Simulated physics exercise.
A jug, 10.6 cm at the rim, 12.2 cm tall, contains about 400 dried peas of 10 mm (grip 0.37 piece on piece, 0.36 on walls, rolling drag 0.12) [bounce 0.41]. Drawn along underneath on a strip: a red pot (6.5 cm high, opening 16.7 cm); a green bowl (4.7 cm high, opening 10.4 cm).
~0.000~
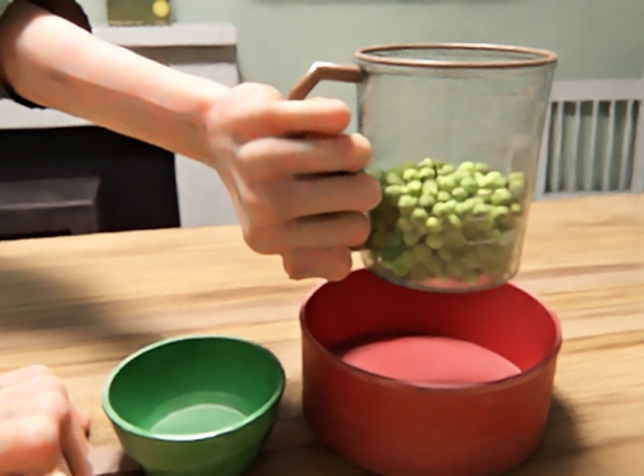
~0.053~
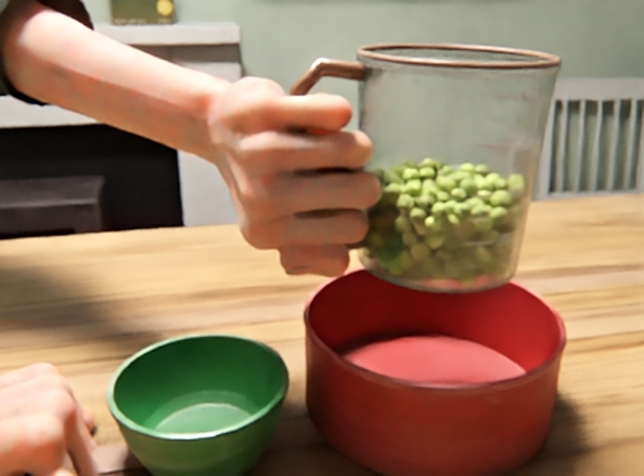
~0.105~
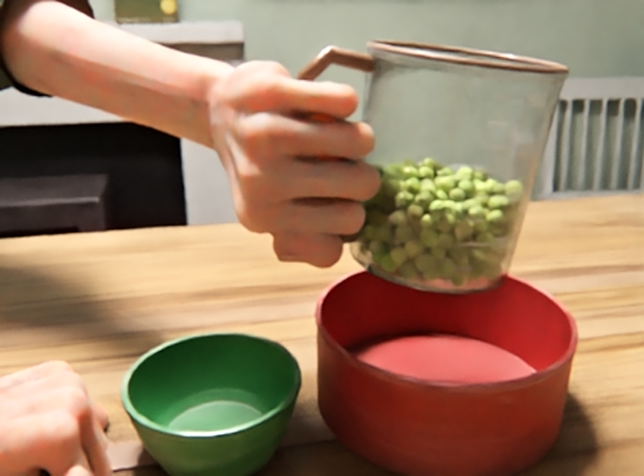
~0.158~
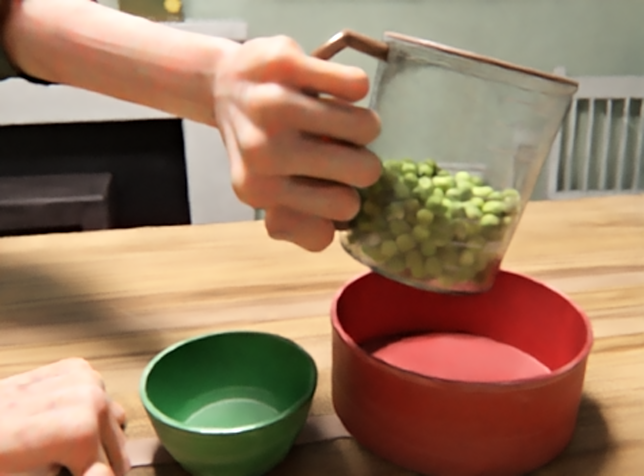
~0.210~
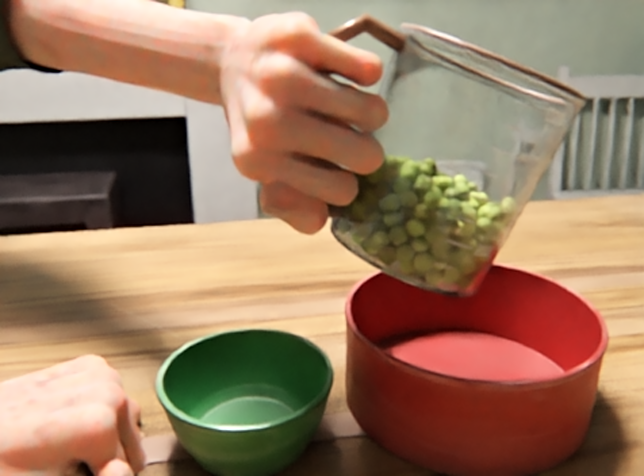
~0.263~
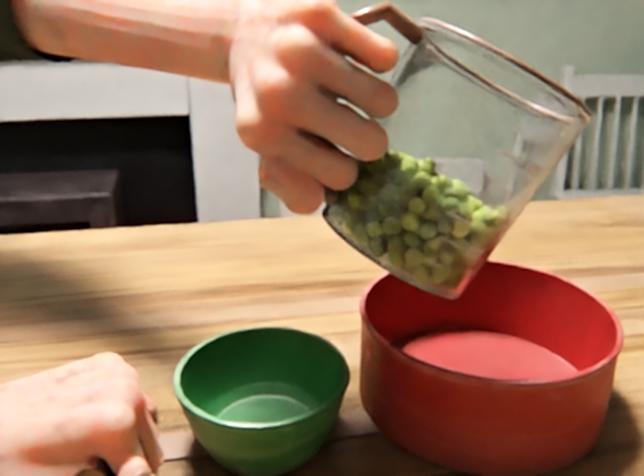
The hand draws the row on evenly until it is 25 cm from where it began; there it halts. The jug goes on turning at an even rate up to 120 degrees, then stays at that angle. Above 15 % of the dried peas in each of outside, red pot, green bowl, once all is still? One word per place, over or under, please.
Outside everything: Over. Red pot: Under. Green bowl: Over.
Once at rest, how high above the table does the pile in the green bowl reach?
About 5.5 centimetres.
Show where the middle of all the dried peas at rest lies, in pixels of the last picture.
I'd point to somewhere close to (574, 369).
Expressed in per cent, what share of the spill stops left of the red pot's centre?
Roughly 100 percent.
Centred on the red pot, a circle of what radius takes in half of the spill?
Median radius: Approx. 14 cm.
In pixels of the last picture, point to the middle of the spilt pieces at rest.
(597, 377).
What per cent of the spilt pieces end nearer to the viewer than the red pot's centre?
Around 50 percent.
Then, at 0.70 s, tilt 94 degrees; jug 100 %; middle of all pieces on or above the table near (403, 186).
After 1.07 s, tilt 120 degrees; green bowl 40 %, jug 30 %, outside 20 %, in the air 10 %; middle of all pieces on or above the table near (515, 318).
After 1.40 s, tilt 120 degrees; green bowl 75 %, outside 25 %; middle of all pieces on or above the table near (580, 369).
Then, at 1.72 s, tilt 120 degrees; green bowl 75 %, outside 25 %; middle of all pieces on or above the table near (579, 368).
At rest (1.9 s), green bowl 75 %, jug 0 %, red pot 5 %, outside 25 %.
